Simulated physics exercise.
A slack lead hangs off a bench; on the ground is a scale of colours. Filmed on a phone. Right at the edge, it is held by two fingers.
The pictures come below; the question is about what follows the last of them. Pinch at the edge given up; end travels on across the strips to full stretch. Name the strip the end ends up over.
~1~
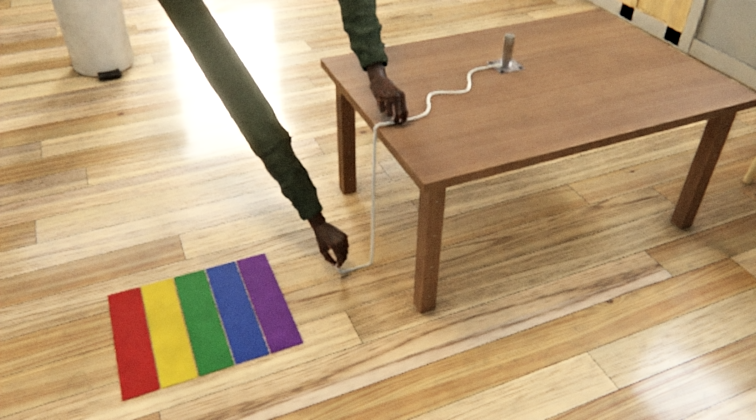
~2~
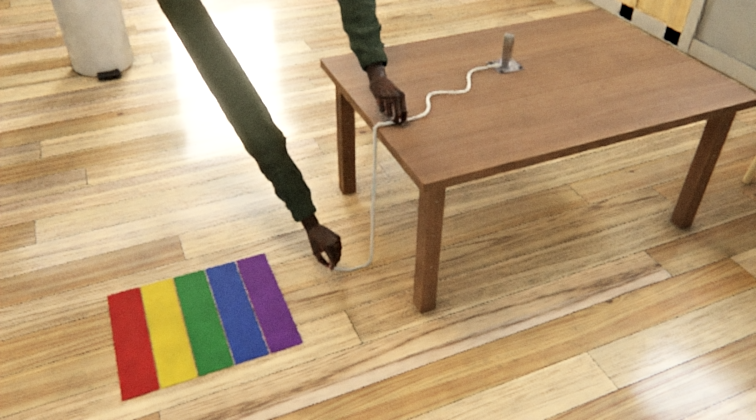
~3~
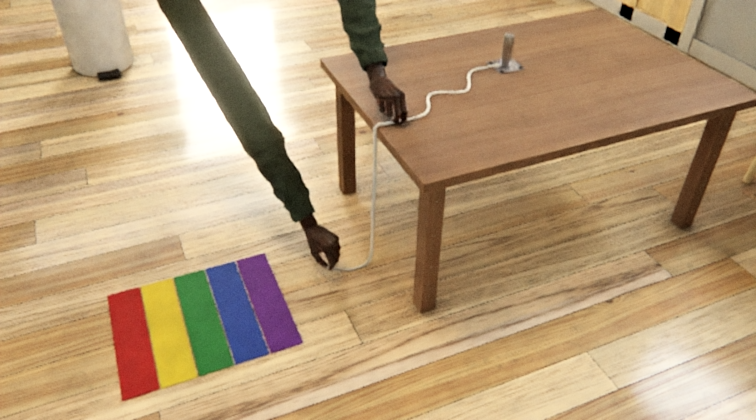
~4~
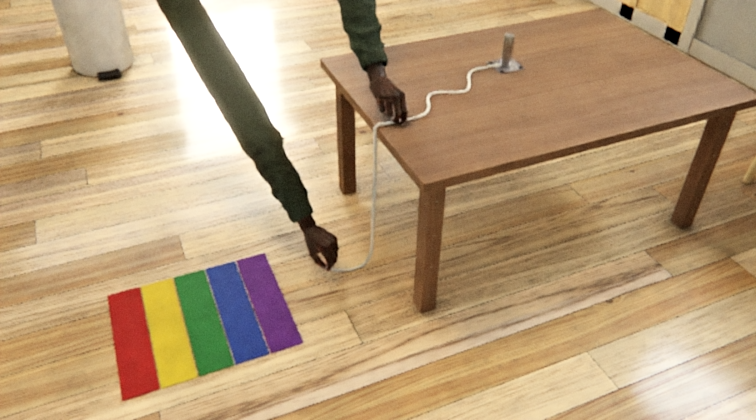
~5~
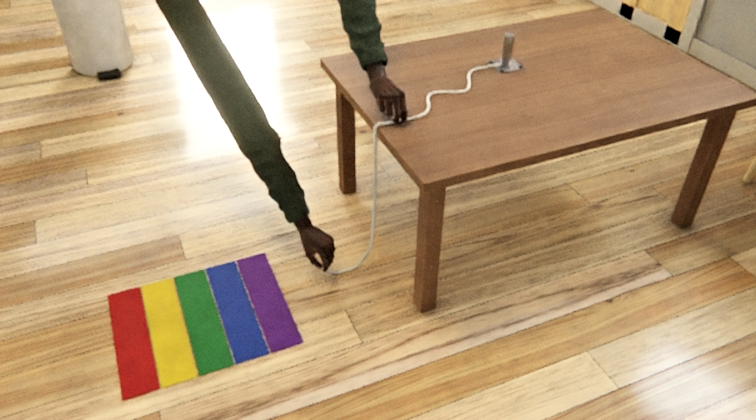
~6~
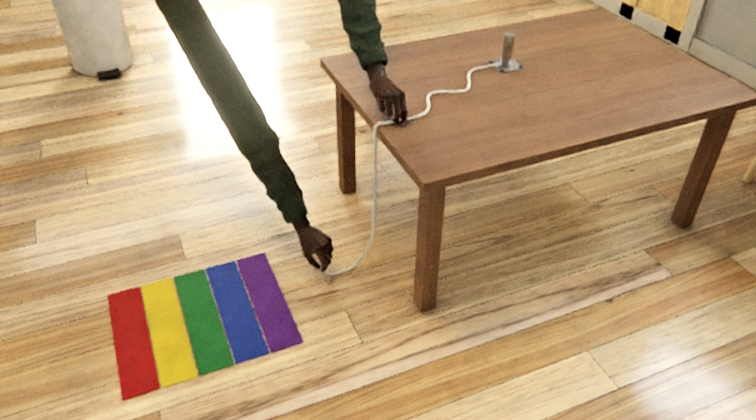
Green.
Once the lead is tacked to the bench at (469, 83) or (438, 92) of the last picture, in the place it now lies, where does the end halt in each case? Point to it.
I'd put it around (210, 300) the first time and around (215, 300) the second.
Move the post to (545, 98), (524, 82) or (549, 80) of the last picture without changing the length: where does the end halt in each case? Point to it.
The first try gives about (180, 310), the second about (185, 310) and the third about (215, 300).
A little later, end near (251, 289); over purple.
Next, end near (215, 299); over green.
When it is tight, end near (193, 306); over green. The end stops over the green strip.
